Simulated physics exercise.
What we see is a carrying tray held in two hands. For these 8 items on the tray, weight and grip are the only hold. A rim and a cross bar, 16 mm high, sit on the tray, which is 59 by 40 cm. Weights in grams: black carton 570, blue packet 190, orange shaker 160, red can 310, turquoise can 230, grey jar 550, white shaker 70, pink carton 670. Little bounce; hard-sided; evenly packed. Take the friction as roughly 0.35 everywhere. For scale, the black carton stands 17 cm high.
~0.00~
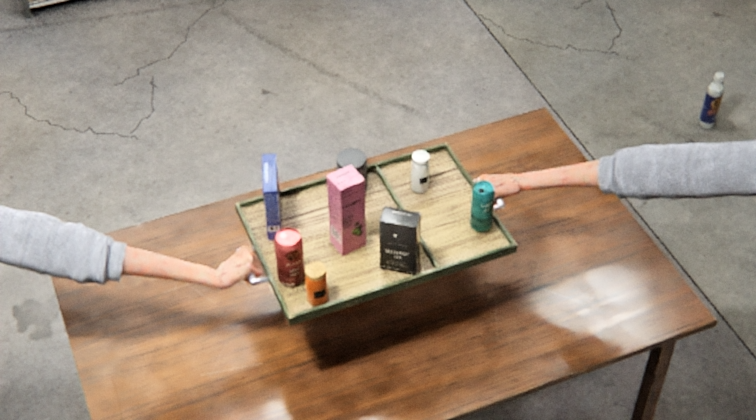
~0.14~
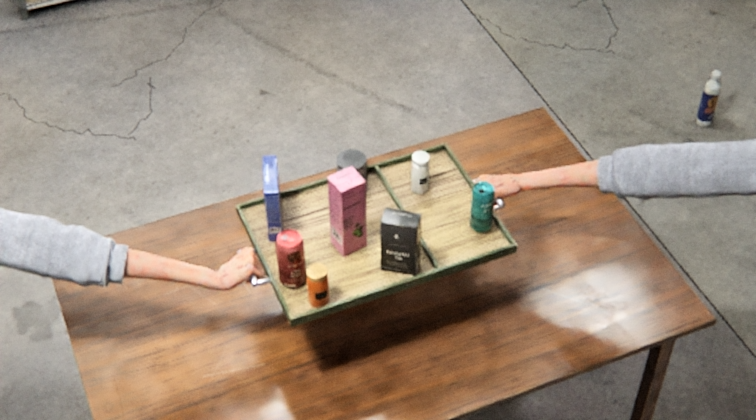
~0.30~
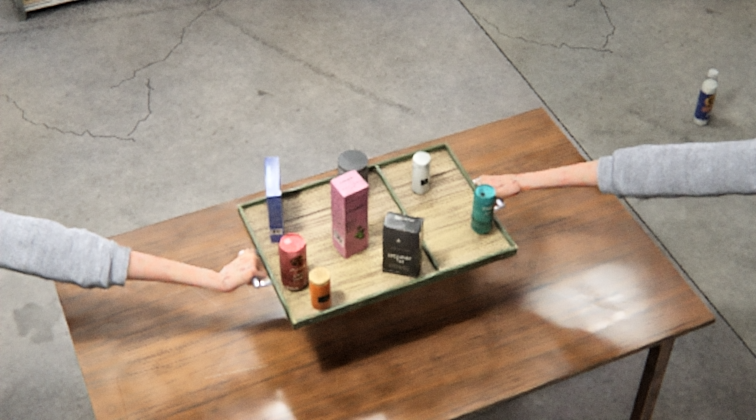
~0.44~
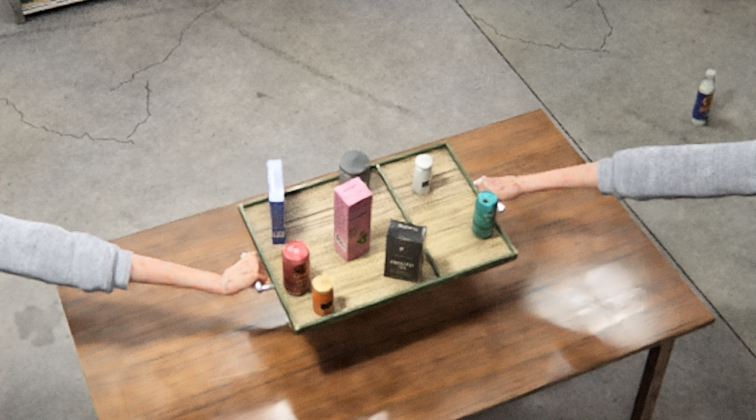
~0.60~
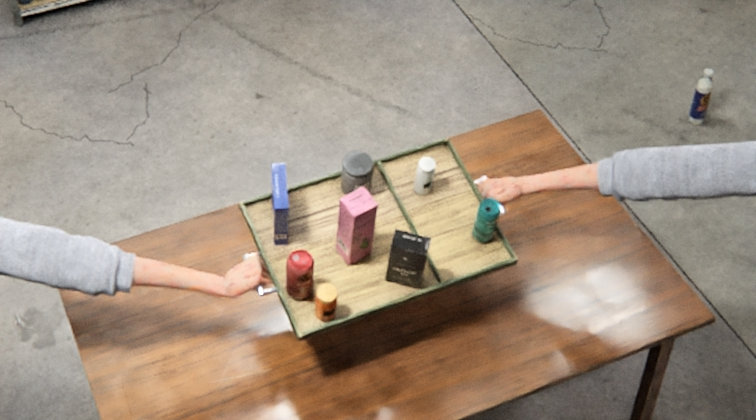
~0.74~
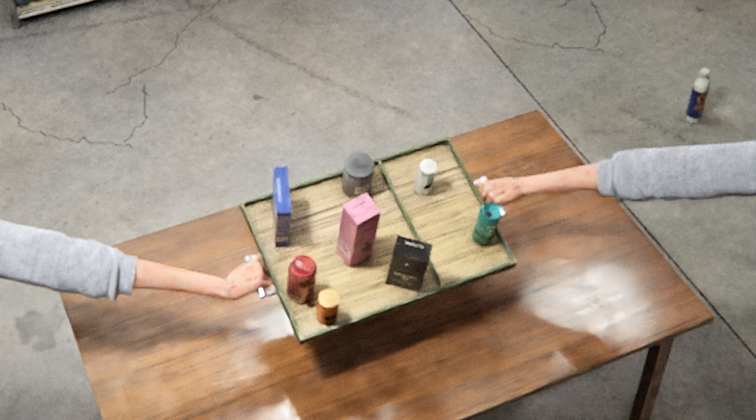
Two hands held a green-rimmed tray of cartons, cans and small containers level above a wooden table, then gradually tilted its near edge down, while the items shifted very little on it.
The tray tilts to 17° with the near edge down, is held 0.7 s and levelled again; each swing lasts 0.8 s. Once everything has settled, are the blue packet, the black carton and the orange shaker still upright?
The blue packet is; the black carton is not; the orange shaker is.
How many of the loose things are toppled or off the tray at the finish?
So, 2 in all.
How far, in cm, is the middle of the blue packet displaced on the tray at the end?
The shift is close to 0 cm.
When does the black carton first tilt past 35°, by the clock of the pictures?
Answer: Near 1.6 s.
By 1.34 s, tray tilted 17°, near edge down; black carton rocked 3° off its seat near (411, 279); pink carton rocked 72° off its seat.
By 1.64 s, tray tilted 17°, near edge down; black carton and pink carton now off the tray.
By 1.84 s, tray tilted 14°, near edge down.
By 2.04 s, tray tilted 7°, near edge down.
When it is over (2.9 s), off the tray and tipped over, black carton and pink carton; the other 6 within 5 cm of the start. In the last view, blue packet near (278, 208), black carton near (445, 400).
